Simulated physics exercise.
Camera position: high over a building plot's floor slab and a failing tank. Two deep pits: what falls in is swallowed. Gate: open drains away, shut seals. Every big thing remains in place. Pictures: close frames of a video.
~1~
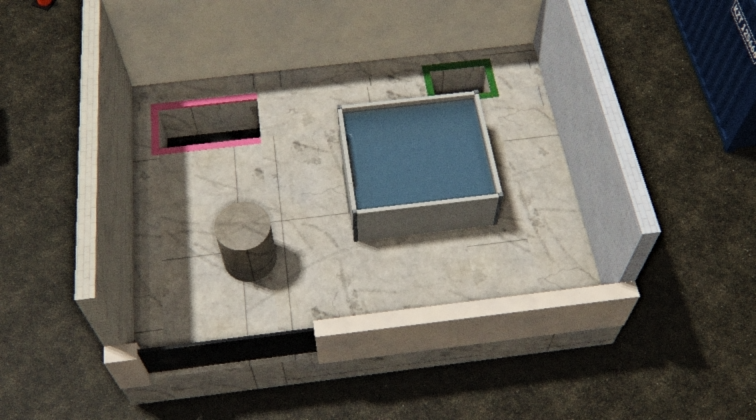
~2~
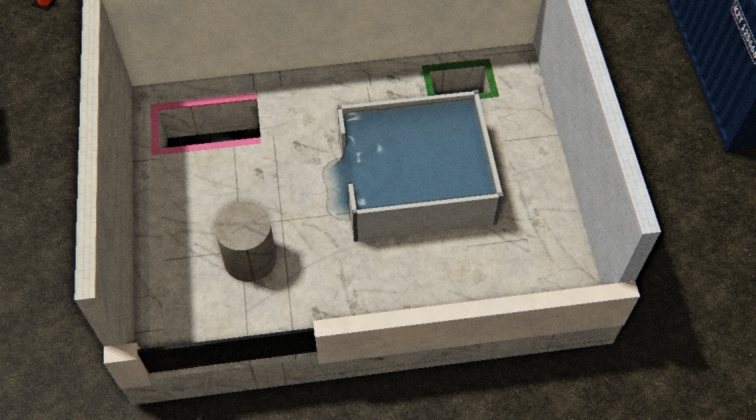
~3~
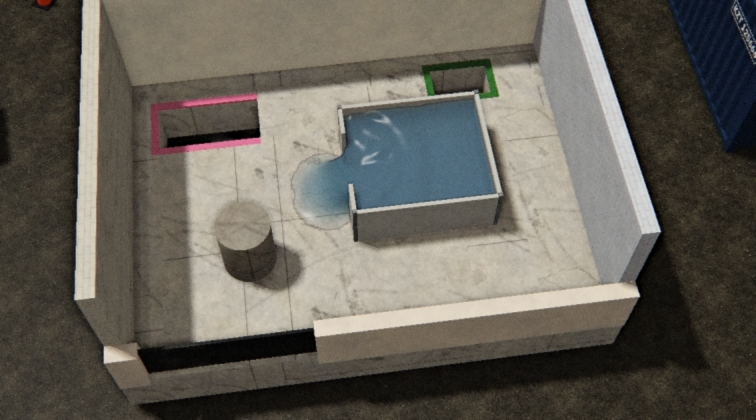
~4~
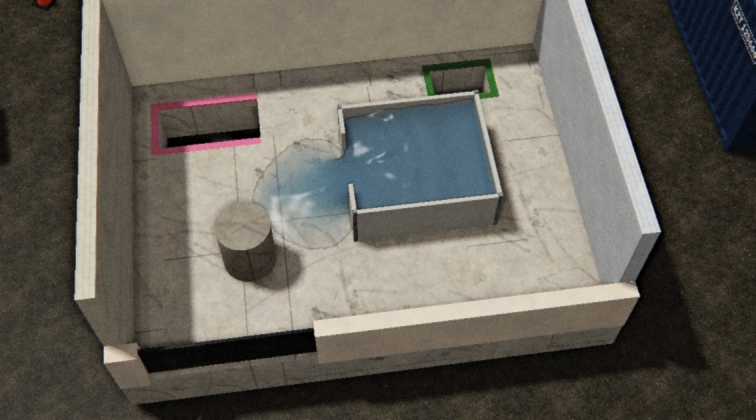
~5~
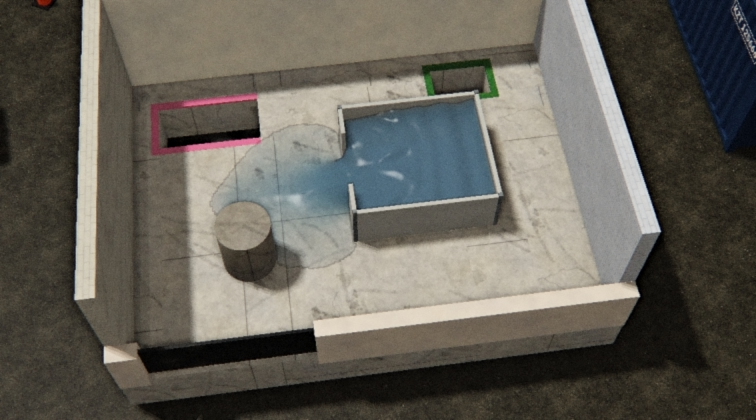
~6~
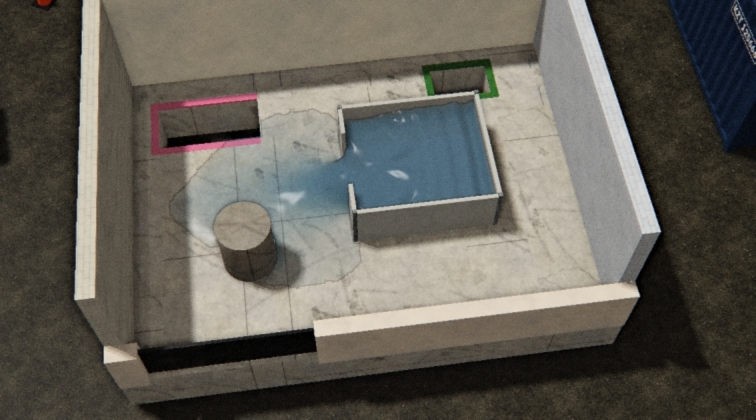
A square tank of still water opens on its left side and water spreads leftward across the floor, around a round pillar.
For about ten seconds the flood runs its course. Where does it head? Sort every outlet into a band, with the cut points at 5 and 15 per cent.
Final shares: The gate under 5 %; the green pit under 5 %; the pink pit over 15 %.
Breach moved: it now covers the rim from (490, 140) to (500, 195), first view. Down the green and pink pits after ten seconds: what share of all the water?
Result - green: 25 %; pink: 15 %.
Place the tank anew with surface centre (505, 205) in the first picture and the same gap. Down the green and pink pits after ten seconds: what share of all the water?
Green 2 %, pink 50 %.
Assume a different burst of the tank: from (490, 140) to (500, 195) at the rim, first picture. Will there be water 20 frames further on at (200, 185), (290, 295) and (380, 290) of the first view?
Point 1: Unwetted; point 2: Inundated; point 3: Inundated.
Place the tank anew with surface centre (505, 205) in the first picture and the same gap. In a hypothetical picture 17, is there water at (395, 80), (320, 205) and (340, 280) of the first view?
As listed: Clear, covered, covered.
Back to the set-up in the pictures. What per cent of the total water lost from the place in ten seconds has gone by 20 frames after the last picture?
Estimated share: Close to 35 %.
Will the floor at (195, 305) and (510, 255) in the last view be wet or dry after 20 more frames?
First pixel swamped; second pixel not reached.
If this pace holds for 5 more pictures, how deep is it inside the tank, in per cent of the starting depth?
I make it 70 per cent.
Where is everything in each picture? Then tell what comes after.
The first picture shows still water in the water tank at (418, 153).
In the second picture, water pours out at (350, 179) and has run to (341, 216).
In the third picture, water pours out at (350, 179) and has run to (301, 210).
In the fourth picture, the front is at a hidden place, out from the gap at (350, 180).
In the fifth picture, water pours out at (350, 179) and has run to a hidden place.
In the sixth picture, the front is at (177, 202), out from the gap at (350, 179).
A moment on, water covers 30 % of the floor; the gate 0 %, the green pit 0 %, the pink pit 2 %.
Next, water covers 40 % of the floor; the gate 0 %, the green pit 0 %, the pink pit 7 %.
Then, water covers 55 % of the floor; the gate 0 %, the green pit 0 %, the pink pit 15 %.
Later, water covers 80 % of the floor; the gate 0 %, the green pit 0 %, the pink pit 28 %.
In the end, water covers 95 % of the floor; the gate 0 %, the green pit 1 %, the pink pit 40 %.
